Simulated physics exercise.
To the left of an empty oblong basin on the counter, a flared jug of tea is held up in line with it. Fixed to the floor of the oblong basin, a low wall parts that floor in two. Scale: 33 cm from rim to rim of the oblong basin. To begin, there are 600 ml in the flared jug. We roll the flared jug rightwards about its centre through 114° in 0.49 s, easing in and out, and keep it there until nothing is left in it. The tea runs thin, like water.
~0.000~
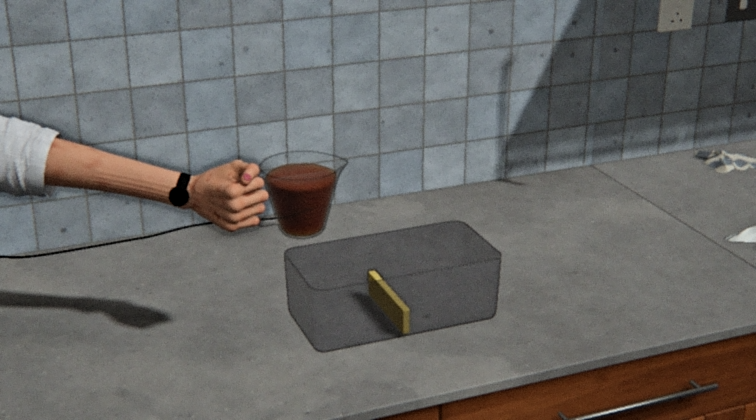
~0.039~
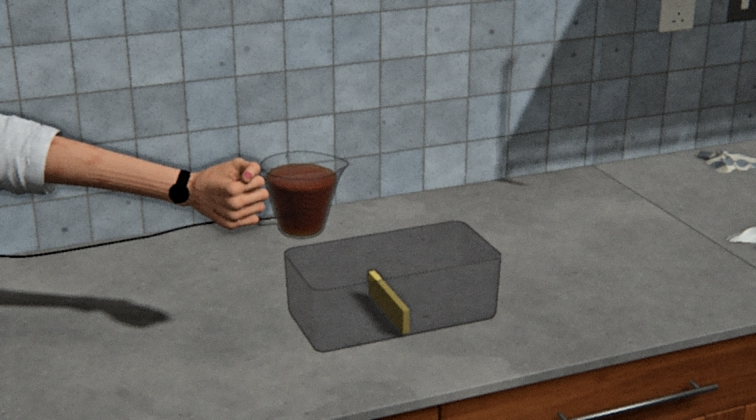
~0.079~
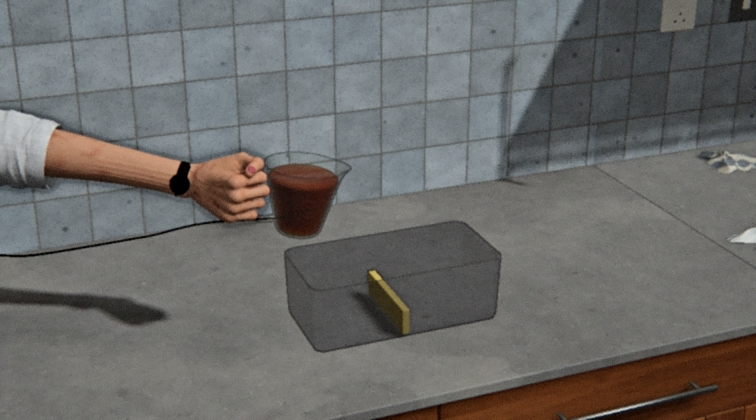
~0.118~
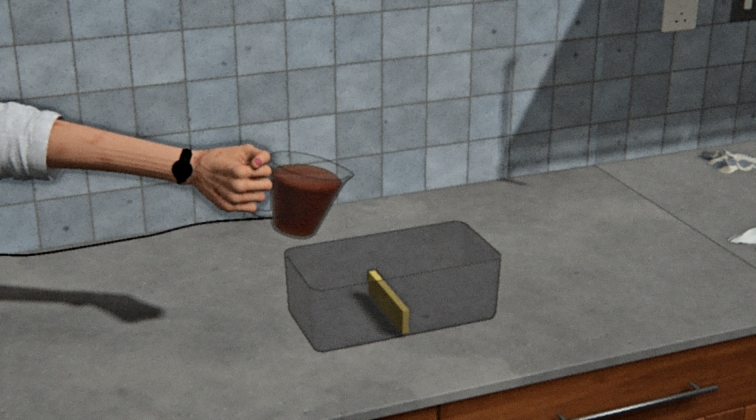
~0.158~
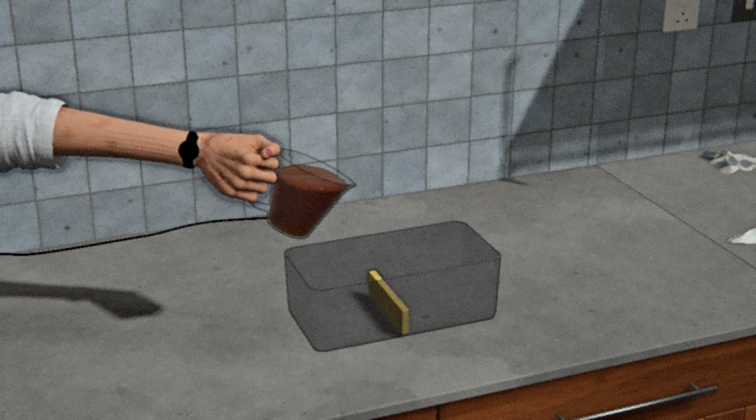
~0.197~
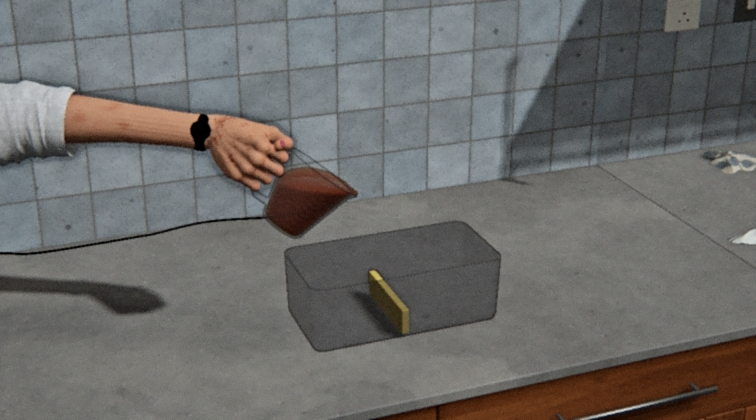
A hand gripping a clear jug of reddish-brown tea tilted it rightwards, slowly and then further, beside an empty see-through basin with a low yellow wall across its floor on a grey counter.
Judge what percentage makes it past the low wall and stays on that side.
Some 17 per cent makes it over and stays.
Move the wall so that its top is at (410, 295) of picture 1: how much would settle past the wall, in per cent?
In that case, some 15 percent.
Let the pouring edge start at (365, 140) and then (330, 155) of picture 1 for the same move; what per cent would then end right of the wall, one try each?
Some 40 and 10 per cent, in that order.
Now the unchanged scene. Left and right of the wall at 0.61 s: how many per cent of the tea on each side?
Left roughly 80 per cent, right roughly 10.
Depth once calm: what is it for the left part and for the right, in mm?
Final levels - left approx 20 mm, right approx 4 mm.
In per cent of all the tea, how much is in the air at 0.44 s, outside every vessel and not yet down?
Near 20 in a hundred.
By 0.44 s the tilt is 110° and 25 per cent is still to pour, 47 is left of the wall and 8 right of it.
By 0.61 s the tilt is 114° and 1 per cent is still to pour, 79 is left of the wall and 10 right of it.
By 0.79 s the tilt is 114° and 0 per cent is still to pour, 80 is left of the wall and 16 right of it.
By 0.99 s the tilt is 114° and 0 per cent is still to pour, 80 is left of the wall and 17 right of it.
At rest 80 per cent lies left of the wall, 17 right of it and 4 outside.
